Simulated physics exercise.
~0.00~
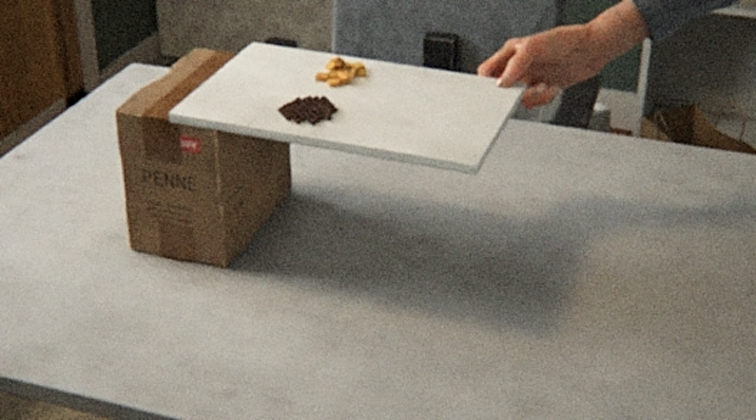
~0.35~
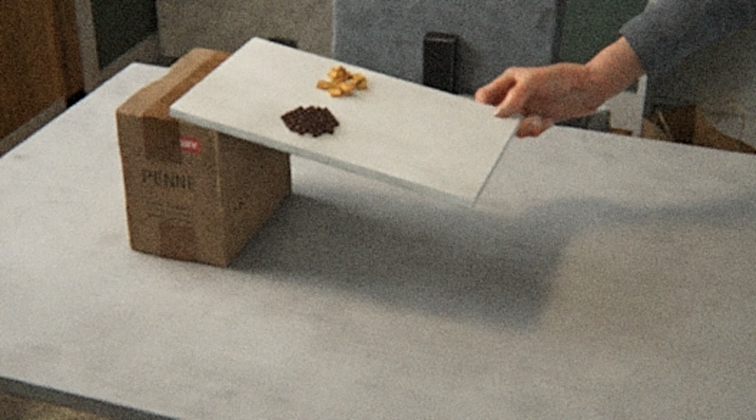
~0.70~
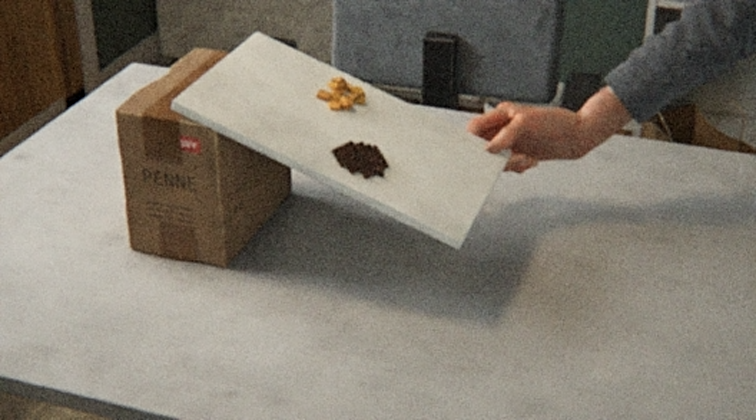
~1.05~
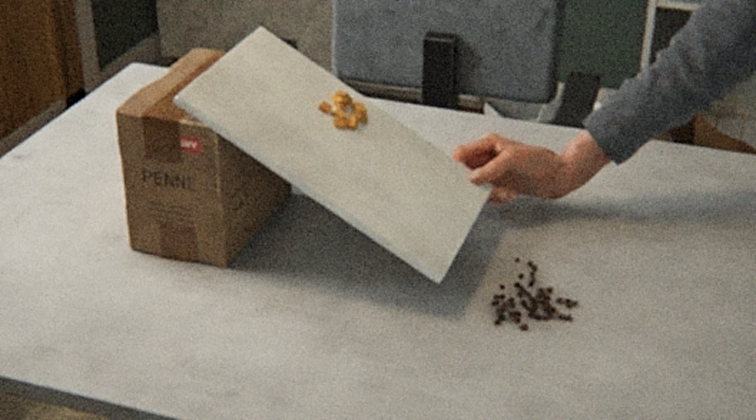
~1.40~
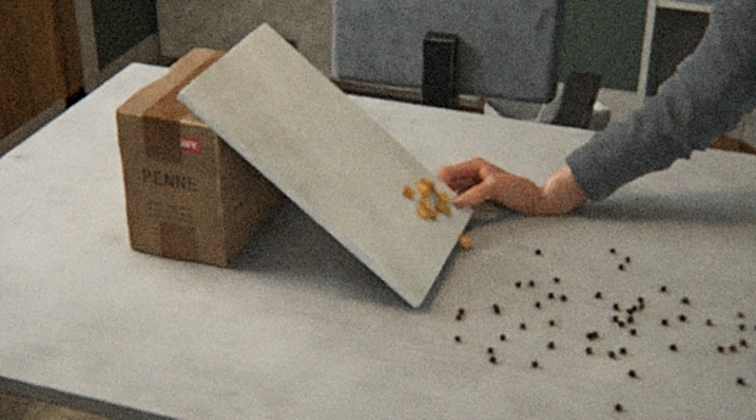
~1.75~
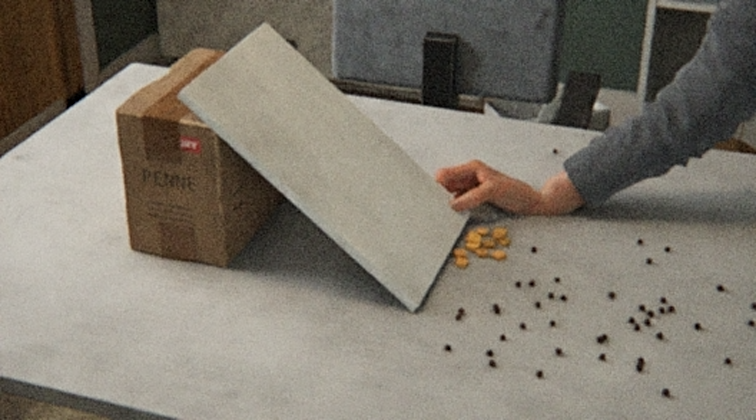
Dark beadlike bits sliding off a pale board lowered by a hand and scattering widely, yellow pieces following and stopping near its foot.
